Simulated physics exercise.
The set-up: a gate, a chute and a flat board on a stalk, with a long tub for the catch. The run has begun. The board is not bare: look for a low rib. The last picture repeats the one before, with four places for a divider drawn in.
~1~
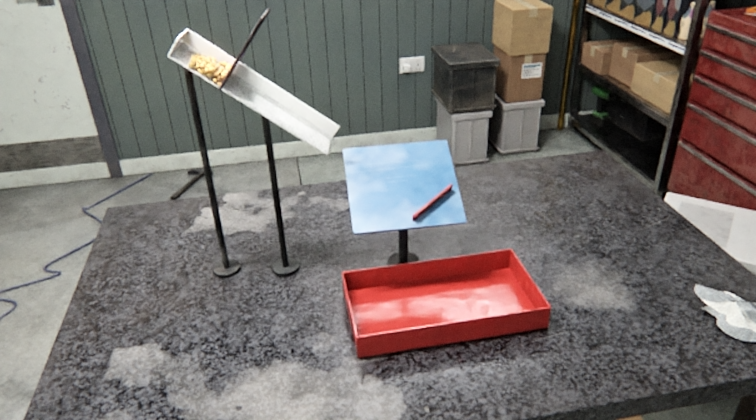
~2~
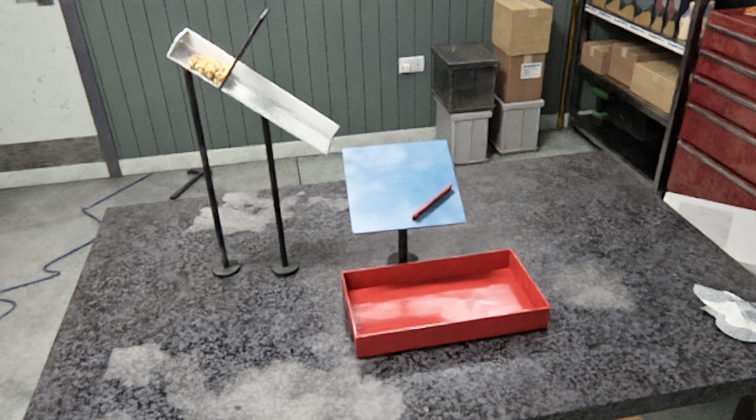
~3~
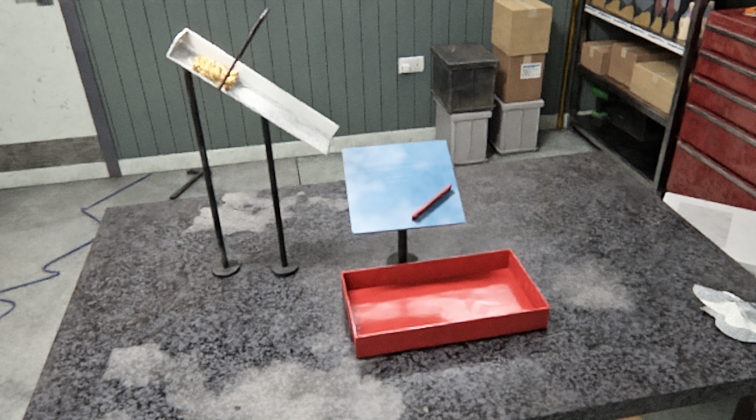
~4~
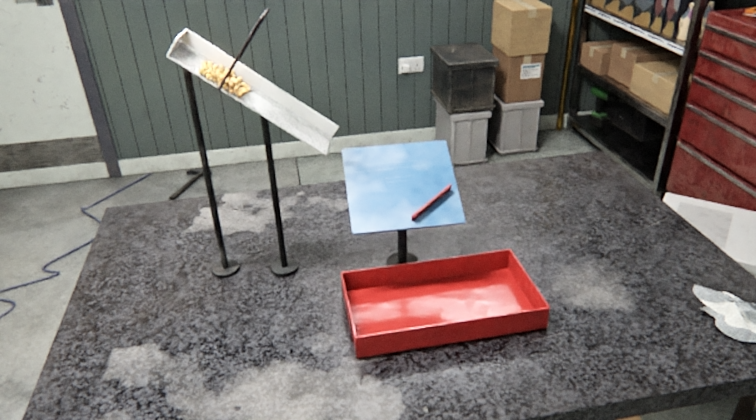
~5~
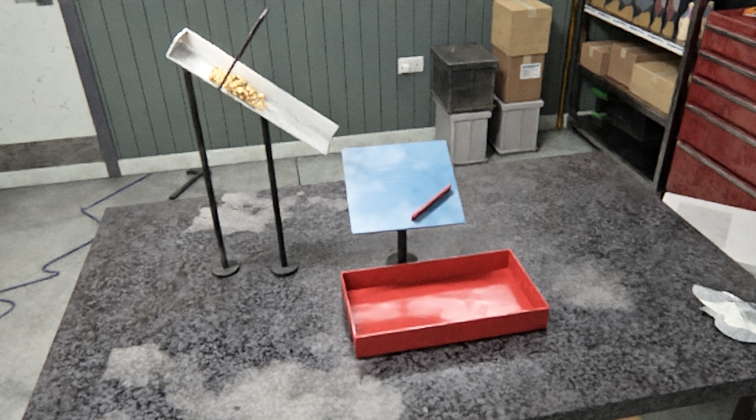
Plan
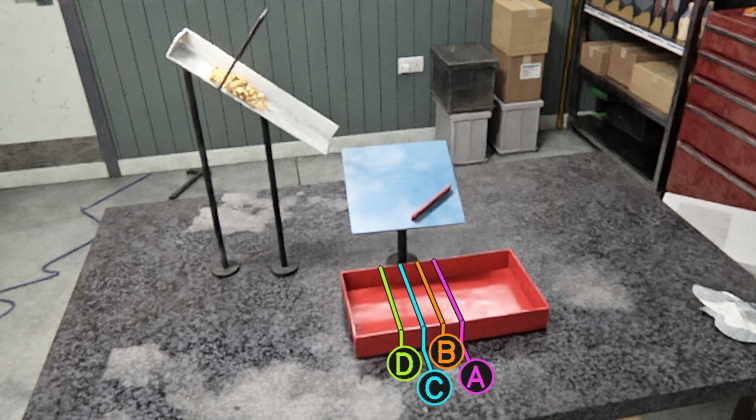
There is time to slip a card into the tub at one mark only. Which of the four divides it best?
Take C.
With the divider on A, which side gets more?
More lands on the left.
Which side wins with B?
Left.
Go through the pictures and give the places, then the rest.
In the first picture, load behind the gate at (212, 68), dried chickpeas; lip of the chute at (328, 148), sloping fairly steeply.
In the second picture, middle of the board at (402, 184), tilted fairly steeply; middle of its low edge at (410, 228); of its high edge at (395, 144).
In the third picture, front corners of the tub at (356, 337) and (549, 307), empty; front of the load at (233, 81).
In the fourth picture, middle of the load at (225, 76); its front at (248, 90), about a quarter of the way to the lip; rib from (451, 184) to (413, 216).
In the fifth picture, middle of the load at (237, 84); its front at (266, 105), about a third of the way to the lip.
On the marked copy, line A crosses the front rim at (461, 321); line B crosses the front rim at (443, 324); line C crosses the front rim at (423, 327); line D crosses the front rim at (400, 330).
With A, of what is caught, nearly all on the left of the divider, a stray few on the right.
With B, of what is caught, nearly all on the left of the divider, a small part on the right.
With C, of what is caught, about half on the left of the divider, about half on the right.
With D, of what is caught, a small part on the left of the divider, nearly all on the right.
